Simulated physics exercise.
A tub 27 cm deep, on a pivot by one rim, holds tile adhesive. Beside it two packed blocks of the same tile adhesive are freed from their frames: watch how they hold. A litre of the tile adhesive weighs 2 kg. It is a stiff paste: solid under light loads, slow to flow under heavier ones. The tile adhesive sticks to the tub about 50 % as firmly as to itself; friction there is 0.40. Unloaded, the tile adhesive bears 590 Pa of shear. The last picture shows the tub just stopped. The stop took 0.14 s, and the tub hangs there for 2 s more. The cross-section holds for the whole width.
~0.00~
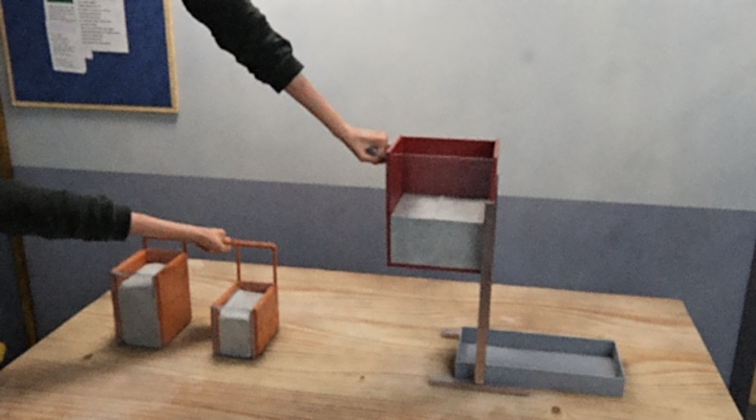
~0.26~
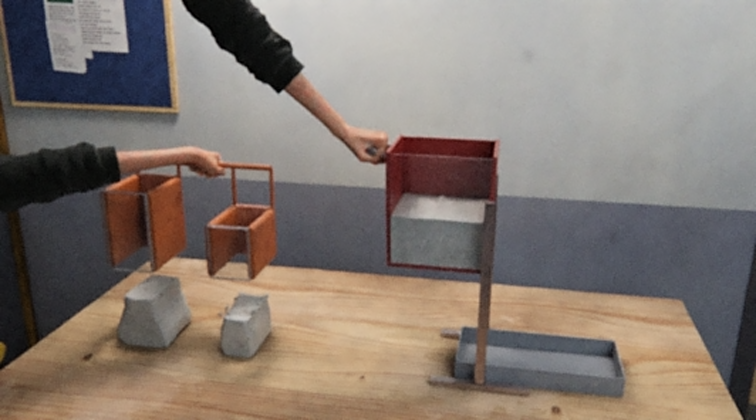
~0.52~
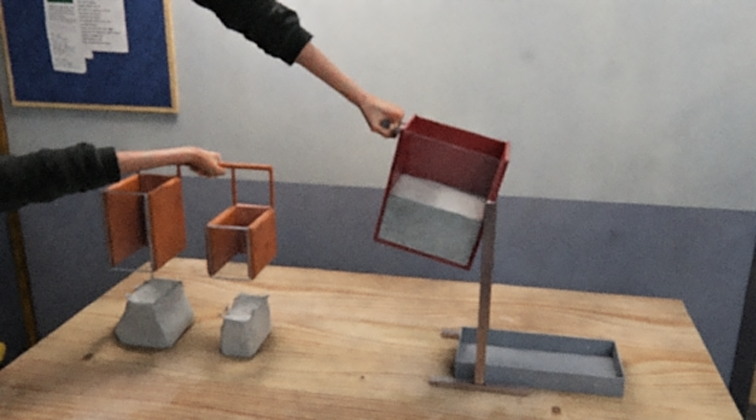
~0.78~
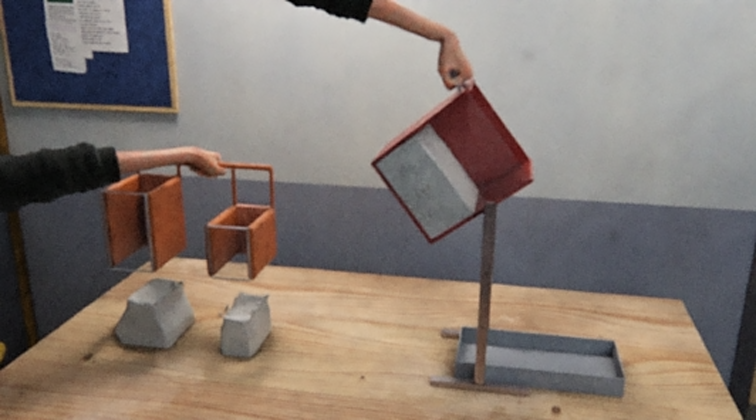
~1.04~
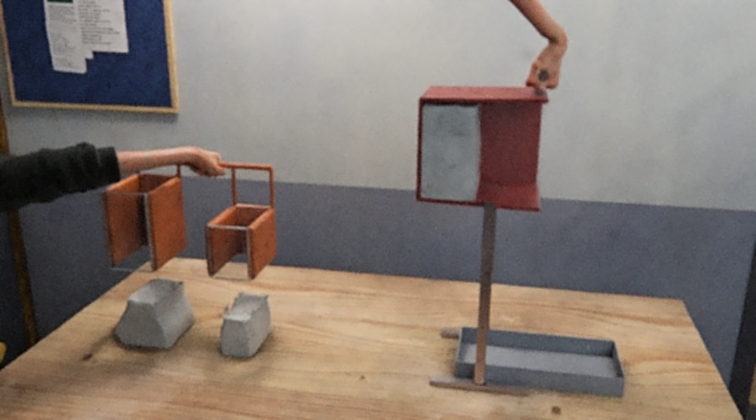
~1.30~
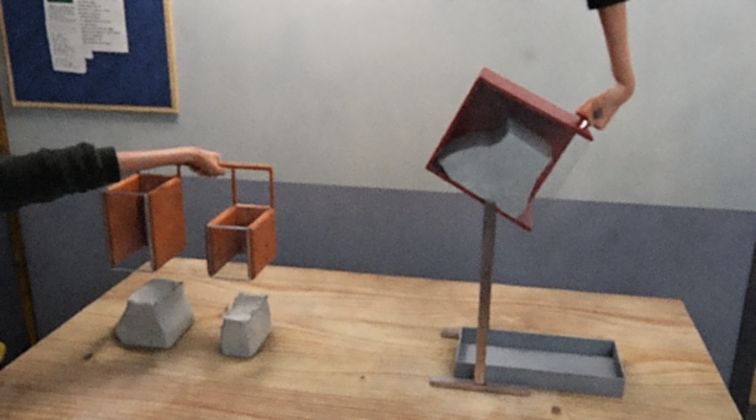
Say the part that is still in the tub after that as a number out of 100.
Close to 0 per cent.
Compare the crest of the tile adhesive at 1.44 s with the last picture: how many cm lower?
Roughly 7 cm.
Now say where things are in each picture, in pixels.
The first frame shows handle-side rim at (390, 154), tilt 0 degrees; crest of the tile adhesive at (472, 221); block heights 18 cm, 11 cm (left to right).
The second frame shows handle-side rim at (390, 154), tilt 0 degrees; crest of the tile adhesive at (472, 221); block heights 14 cm, 11 cm (left to right).
The third frame shows handle-side rim at (404, 131), tilt 14 degrees; crest of the tile adhesive at (396, 195); block heights 14 cm, 11 cm (left to right).
The fourth frame shows handle-side rim at (469, 93), tilt 52 degrees; crest of the tile adhesive at (413, 138); block heights 13 cm, 11 cm (left to right).
The fifth frame shows handle-side rim at (547, 104), tilt 90 degrees; crest of the tile adhesive at (458, 107); block heights 13 cm, 11 cm (left to right).
The sixth frame shows handle-side rim at (590, 141), tilt 118 degrees; crest of the tile adhesive at (511, 133); block heights 13 cm, 11 cm (left to right).
After 1.44 s, the tub is at 118 degrees and holds 58 %.
After 1.61 s, the tub is at 118 degrees and holds 13 %.
After 1.78 s, the tub is at 118 degrees and holds 0 %.
After 1.95 s, the tub is at 118 degrees and holds 0 %.
After 3.30 s, the tub is at 118 degrees and holds 0 %.
